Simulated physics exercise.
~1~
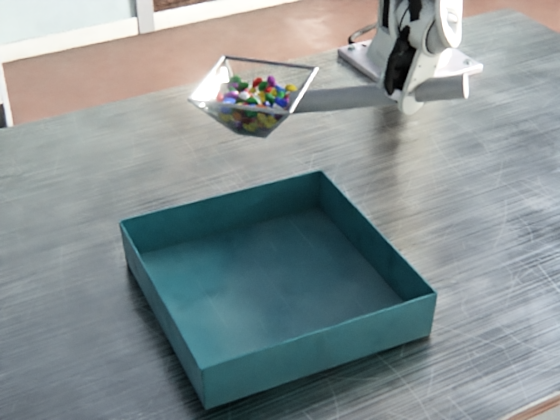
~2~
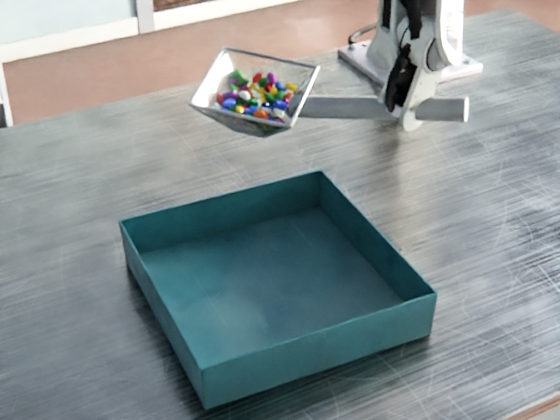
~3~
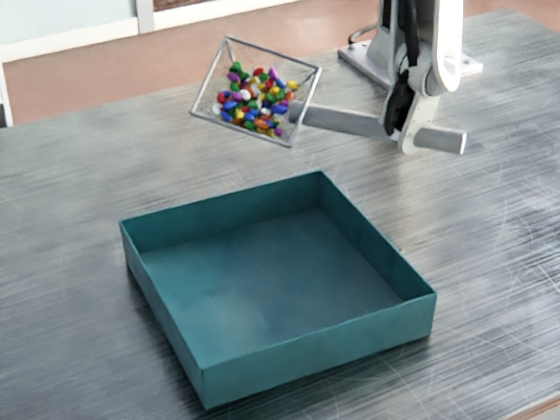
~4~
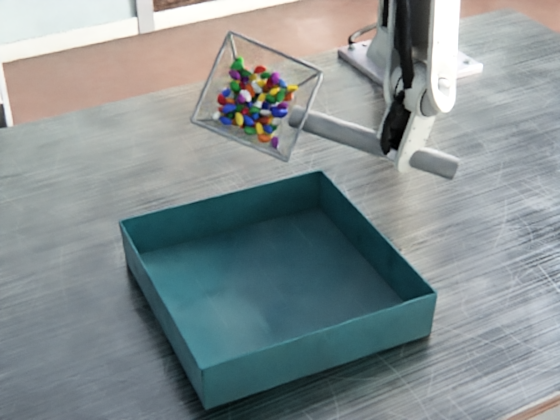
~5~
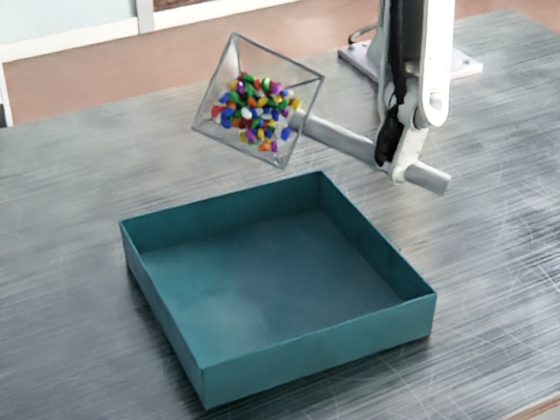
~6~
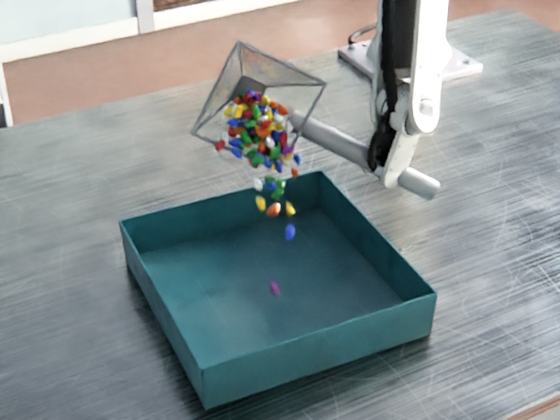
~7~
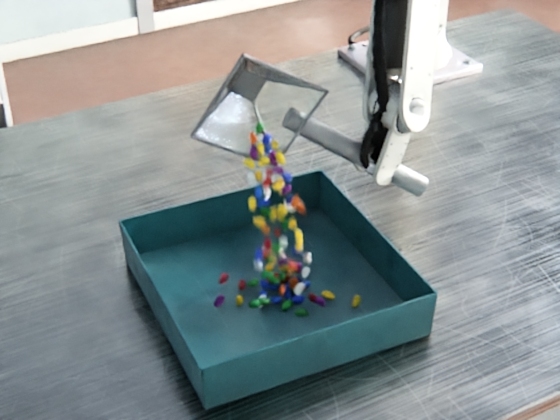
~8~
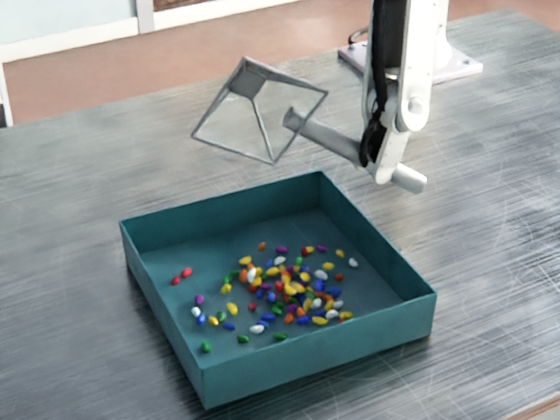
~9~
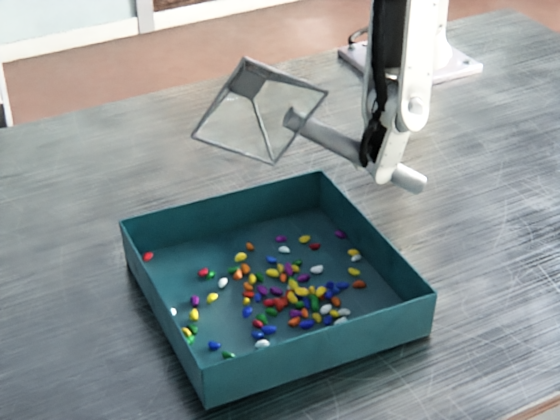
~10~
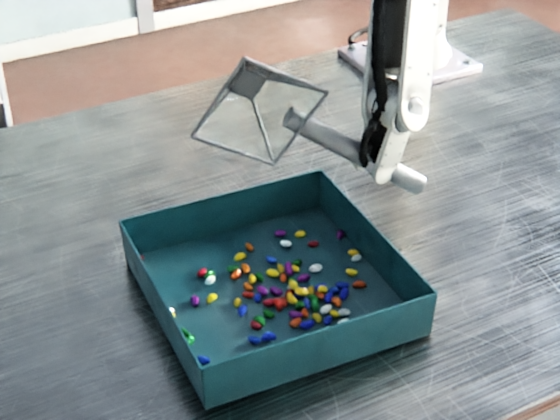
A robot arm holds a clear, flaring scoop filled with colourful jelly beans above a square teal tray on a scratched metal table. The arm steadily tilts the scoop, and at first the beans stay heaped inside as its open side turns toward the viewer. As it tips further, a few beans slip over the lower edge, and then the rest pour down in a dense stream. They hit the tray floor, bounce and scatter outward. The arm comes to rest with the scoop empty, and the beans lie spread across the tray, thickest near the middle and right.
